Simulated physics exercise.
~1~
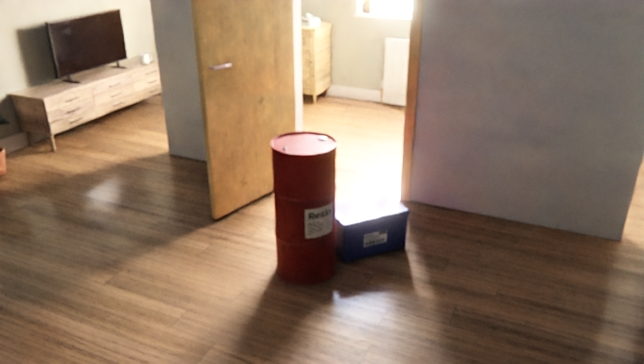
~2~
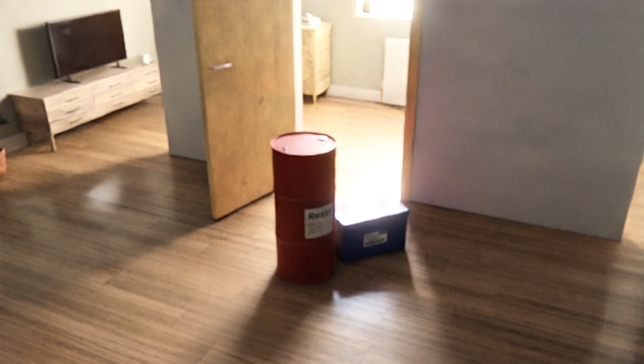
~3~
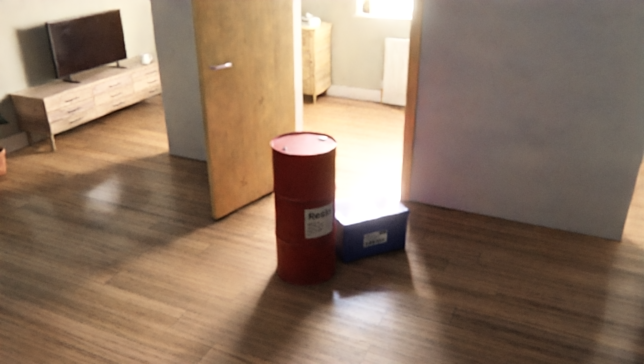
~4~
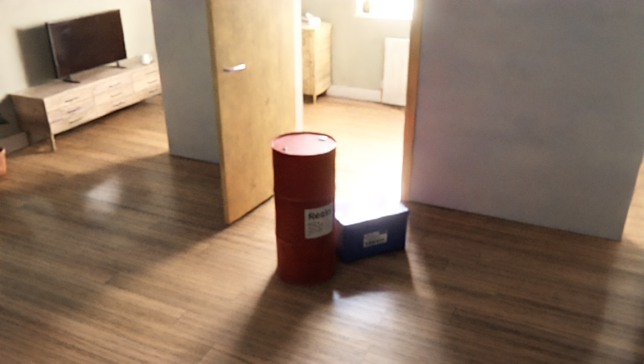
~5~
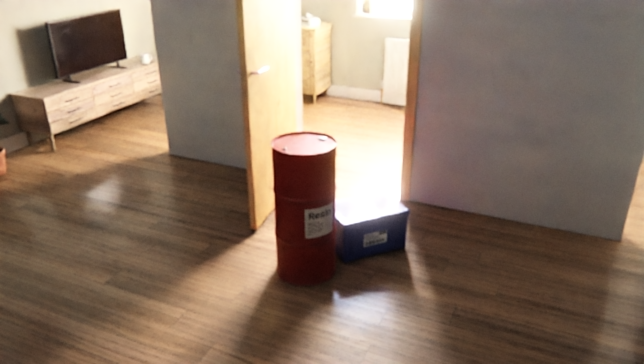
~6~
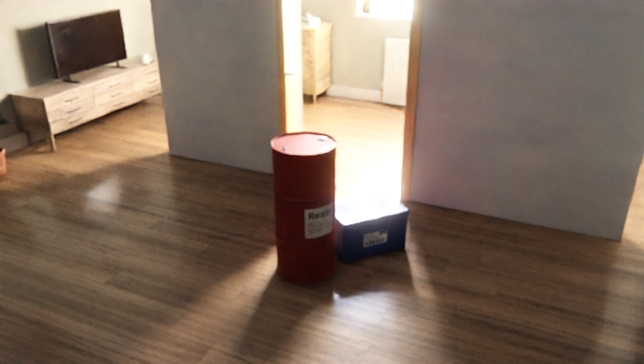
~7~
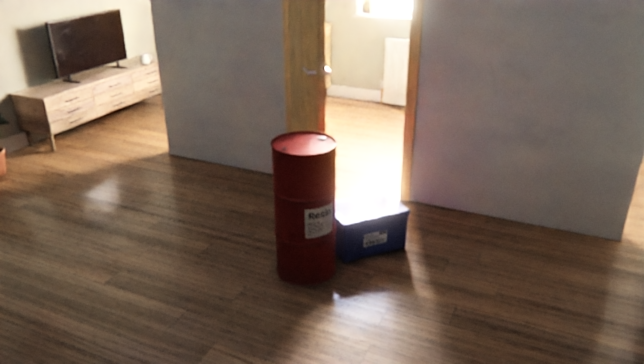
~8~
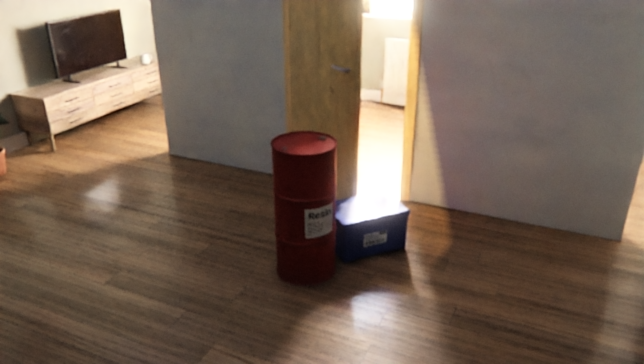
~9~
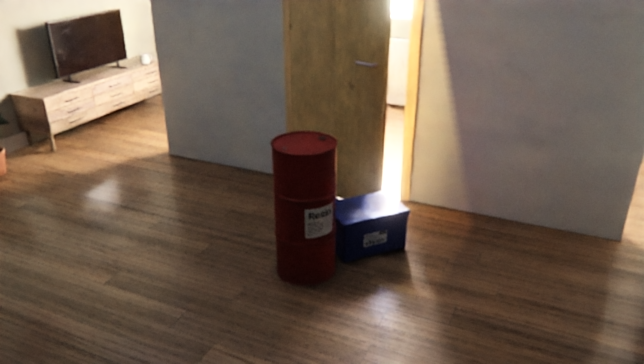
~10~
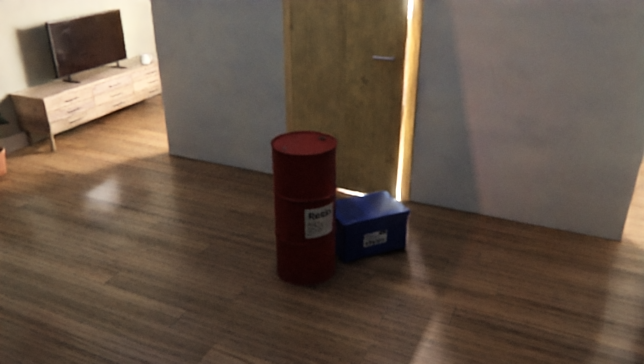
A wooden door, standing wide open into a room with a wood floor, swings steadily towards its frame behind a red drum and a blue tote, cutting off the bright light from beyond, and ends shut while the drum and tote stay where they are.
